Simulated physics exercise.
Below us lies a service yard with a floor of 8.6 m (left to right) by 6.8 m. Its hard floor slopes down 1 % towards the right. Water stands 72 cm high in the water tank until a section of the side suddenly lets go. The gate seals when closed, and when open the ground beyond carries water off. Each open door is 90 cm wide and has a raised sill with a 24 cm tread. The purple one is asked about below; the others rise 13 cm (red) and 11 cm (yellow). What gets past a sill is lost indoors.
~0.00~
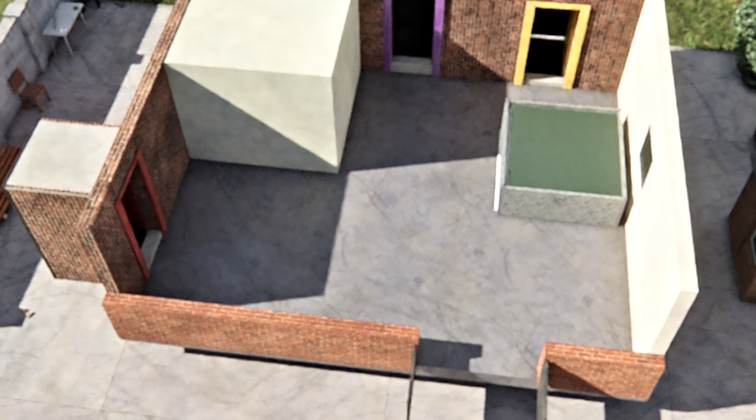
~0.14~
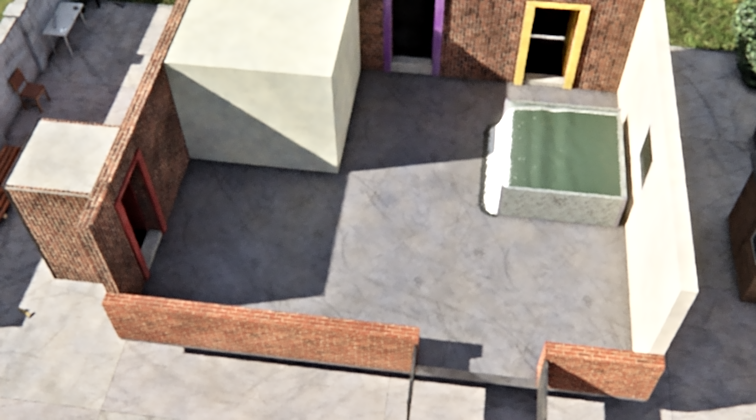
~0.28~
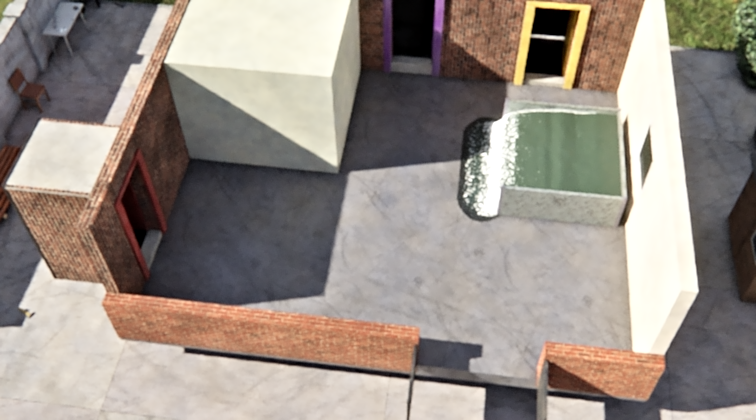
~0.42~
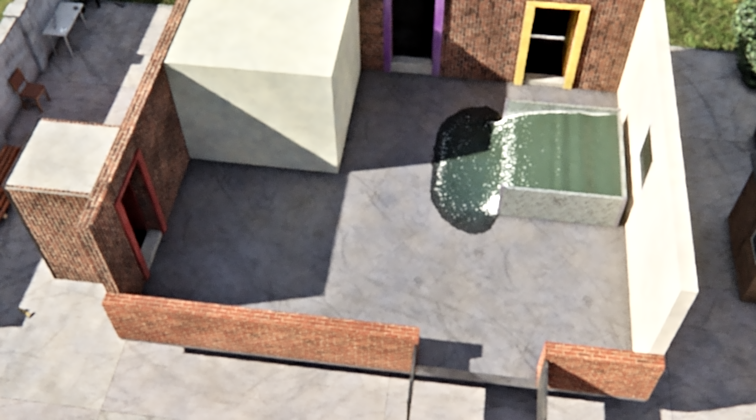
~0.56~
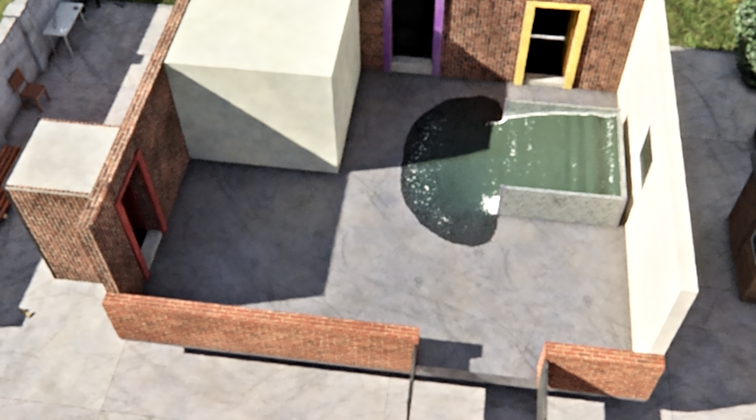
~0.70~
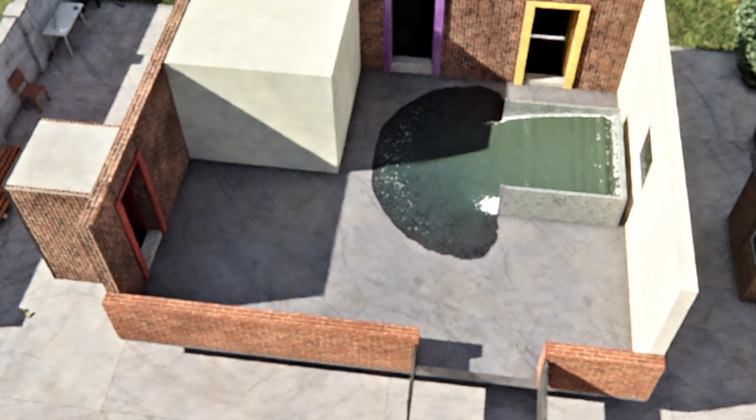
In this clip, dark green water pours from the left side of a tank in a walled yard and spreads leftward across the grey floor in a widening rounded pool, while the purple, yellow and red doorways stay unchanged.
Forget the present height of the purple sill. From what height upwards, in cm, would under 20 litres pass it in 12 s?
Some 21 cm above the ground.
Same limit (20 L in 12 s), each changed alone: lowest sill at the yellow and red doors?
About 11.0 cm at yellow and 13.5 cm at red.
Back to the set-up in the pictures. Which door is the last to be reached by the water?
It is the yellow one.
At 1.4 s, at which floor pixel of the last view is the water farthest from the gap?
Around (265, 185).
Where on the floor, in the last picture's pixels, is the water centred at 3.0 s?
Around (410, 169).
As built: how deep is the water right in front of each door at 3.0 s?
Depths in cm: Purple 27, red 18, yellow 0.
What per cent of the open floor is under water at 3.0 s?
Near 65 per cent is wet.
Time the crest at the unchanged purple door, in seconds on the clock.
Near 2.8 s.
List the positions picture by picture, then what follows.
The first picture shows still water, 72 cm deep, in the water tank at (563, 150); the purple door at (413, 38) is dry.
In the second picture, water pours out at (503, 161) and has run 0.3 m, to (486, 208); about 10 cm deep outside, 72 cm at the back.
In the third picture, the front is at (462, 191), 0.7 m from the gap at (503, 162); 1.7 m2 of floor is wet, 72 cm left at the back.
In the fourth picture, the gap is at (503, 163), the front 1.3 m out at (434, 188); the back of the water tank holds 72 cm.
In the fifth picture, water pours out at (503, 163) and has run 1.9 m, to (405, 178); about 8 cm deep outside, 68 cm at the back.
In the sixth picture, water pours out at (503, 163) and has run 2.5 m, to (377, 164); about 7 cm deep outside, 60 cm at the back; 0.8 m in a straight line remain to the purple door at (413, 38).
After 1.4 s water covers 35 % of the floor, deepest (39 cm) near (346, 151); 7 cm at the purple door, 0 litres in over its 26 cm sill.
After 3.0 s water covers 65 % of the floor, deepest (34 cm) near (355, 107); 27 cm at the purple door, 4 litres in over its 26 cm sill.
After 12.0 s water covers 100 % of the floor, deepest (17 cm) near (619, 222); 7 cm at the purple door, 6 litres in over its 26 cm sill.
At the purple door as built, the water arrived by 1.1 s and peaked near 29 cm at 2.8 s.
With a sill of 17.5 cm, 41 litres would have come in within the 12 s; with 24 cm, 11 litres. So under 20 litres takes about 21 cm.
